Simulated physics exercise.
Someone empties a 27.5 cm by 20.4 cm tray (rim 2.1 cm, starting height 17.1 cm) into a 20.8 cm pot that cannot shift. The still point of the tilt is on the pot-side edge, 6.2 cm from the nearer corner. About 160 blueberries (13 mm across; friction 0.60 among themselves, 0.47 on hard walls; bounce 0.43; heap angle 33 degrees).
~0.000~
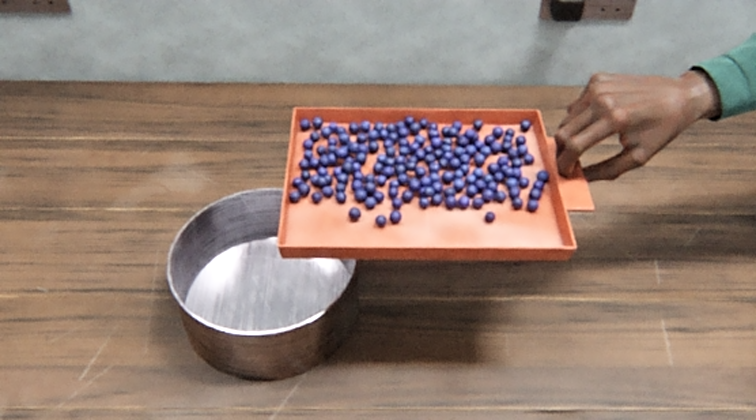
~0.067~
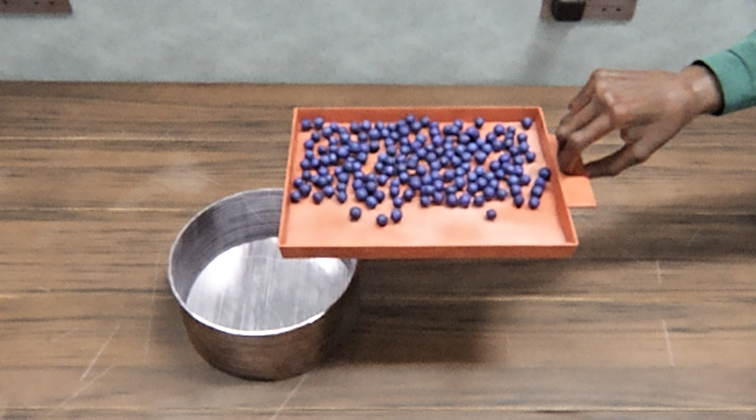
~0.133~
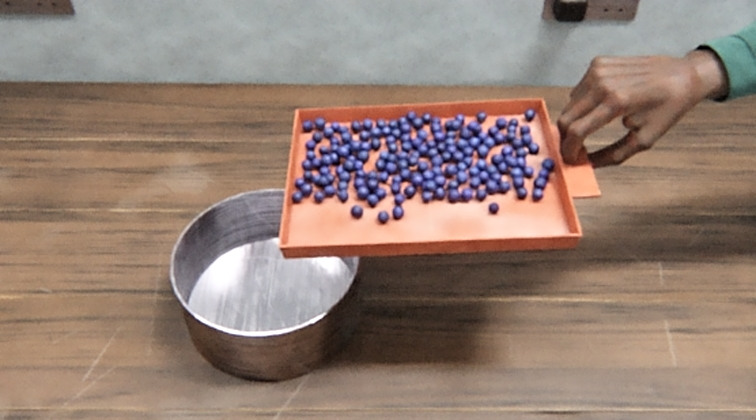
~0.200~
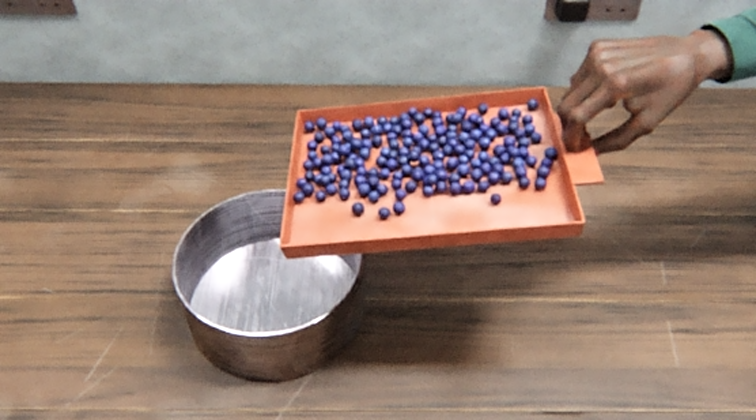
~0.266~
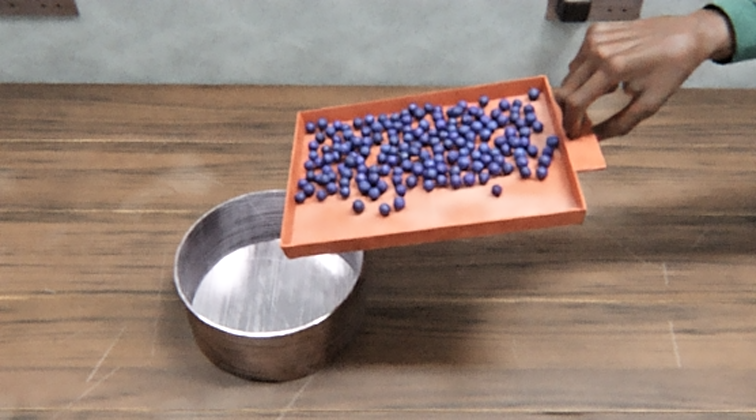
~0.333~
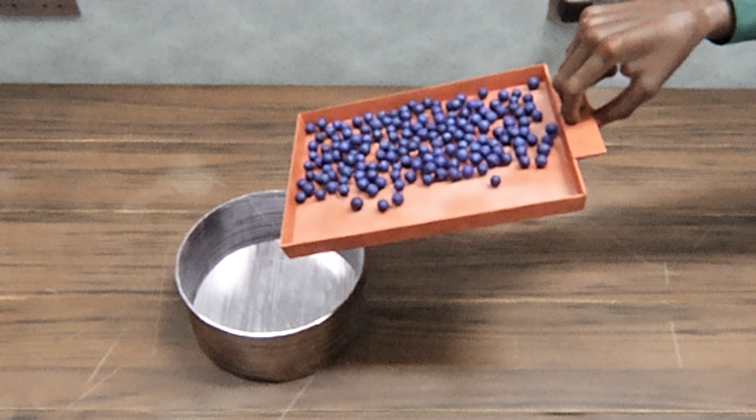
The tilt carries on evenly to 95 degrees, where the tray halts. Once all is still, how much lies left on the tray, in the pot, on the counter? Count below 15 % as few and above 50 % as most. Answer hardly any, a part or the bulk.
Tray hardly any, pot the bulk, counter a part.
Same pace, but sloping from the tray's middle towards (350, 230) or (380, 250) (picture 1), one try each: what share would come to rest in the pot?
About 80 and 45 per cent.
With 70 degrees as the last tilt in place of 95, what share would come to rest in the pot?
It would be near 0 per cent.
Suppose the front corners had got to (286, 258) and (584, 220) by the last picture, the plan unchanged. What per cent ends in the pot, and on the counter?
Pot 70, counter 25.
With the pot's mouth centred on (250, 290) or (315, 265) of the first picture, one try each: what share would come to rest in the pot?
Some 30 and 35 per cent.
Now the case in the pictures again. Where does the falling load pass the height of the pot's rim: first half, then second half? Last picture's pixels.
At about (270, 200), then at (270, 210).
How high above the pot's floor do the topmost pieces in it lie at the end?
Some 2.5 cm.
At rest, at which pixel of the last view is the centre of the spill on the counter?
At about (267, 208).
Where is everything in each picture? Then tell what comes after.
The first picture shows tray tilt 0 degrees, front corners at (281, 244) and (573, 246); middle of the pieces at (413, 161); pot at (264, 254).
The second picture shows tray tilt 1 degrees, front corners at (282, 244) and (575, 242); middle of the pieces at (414, 160).
The third picture shows tray tilt 4 degrees, front corners at (282, 244) and (578, 233), lowest corner left back; middle of the pieces at (415, 157).
The fourth picture shows tray tilt 7 degrees, front corners at (283, 244) and (581, 220), lowest corner left back; middle of the pieces at (416, 152).
The fifth picture shows tray tilt 11 degrees, front corners at (283, 244) and (583, 207), lowest corner left back; middle of the pieces at (417, 147).
The sixth picture shows tray tilt 14 degrees, front corners at (283, 244) and (582, 193), lowest corner left back; middle of the pieces at (415, 142); pot at (272, 256). Its pace works out near 55 degrees a second.
After 1.04 s, tilt 52 degrees; the tray holds 100 %, the pot 0 %.
Then, at 1.52 s, tilt 77 degrees; the tray holds 100 %, the pot 0 %.
Then, at 2.06 s, tilt 95 degrees; the tray holds 30 %, the pot 20 %.
In the end, at 3.1 s, tray 0 %, pot 60 %, counter 40 %.
